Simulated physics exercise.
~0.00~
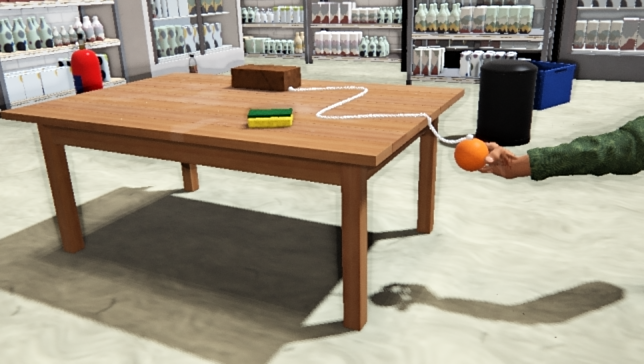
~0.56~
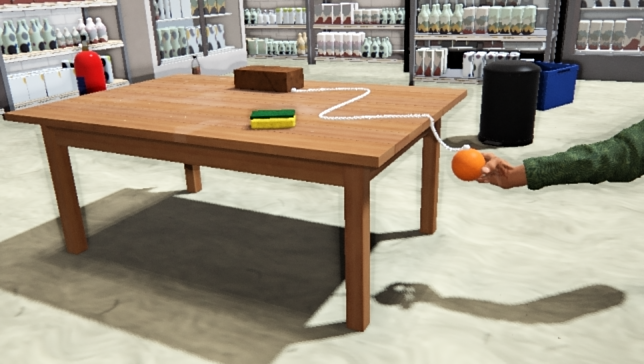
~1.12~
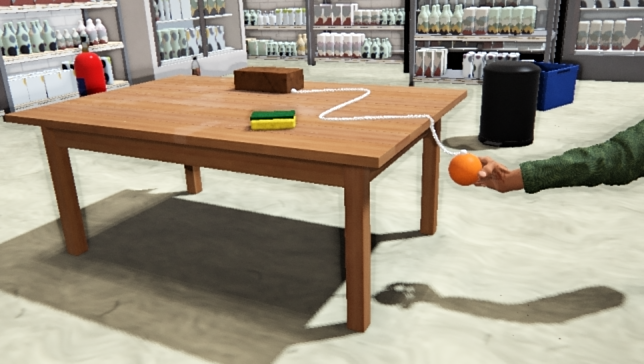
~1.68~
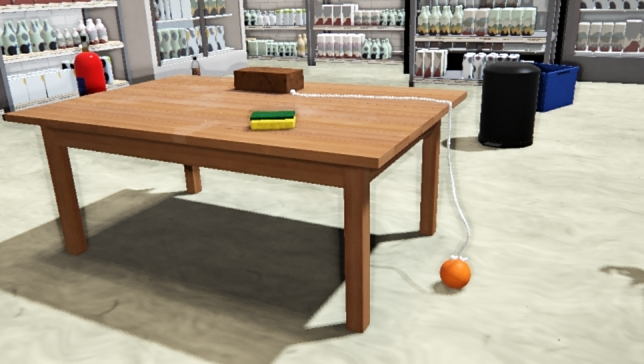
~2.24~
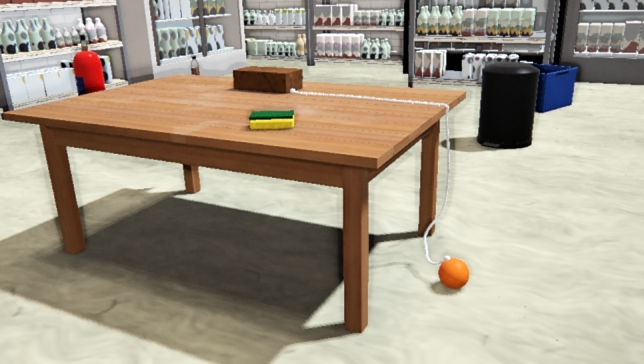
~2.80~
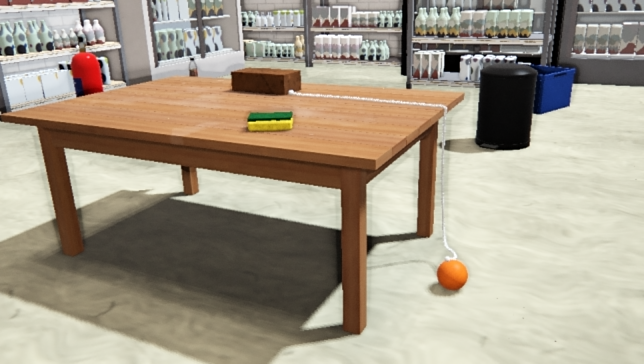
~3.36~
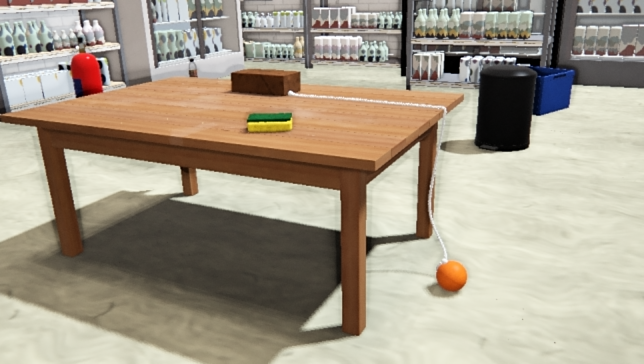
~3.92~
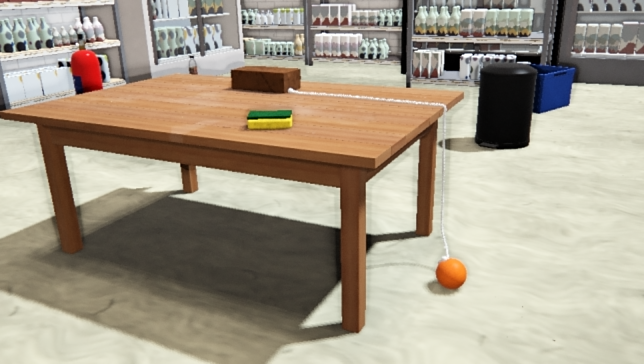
A hand in a dark green sleeve holds an orange ball-like fruit off the right end of a brown wooden table, a slack white cord running from it across the tabletop to a brick. The slightly swaying view looks down at the table in a shop-like room, with a green and yellow sponge near its middle and bottle-filled shelves behind. The hand lets go and withdraws, and the orange drops to the pale floor, drawing the cord straighter across the table. The hanging cord sways a little, then the orange rests below the edge, while brick and sponge stay put.
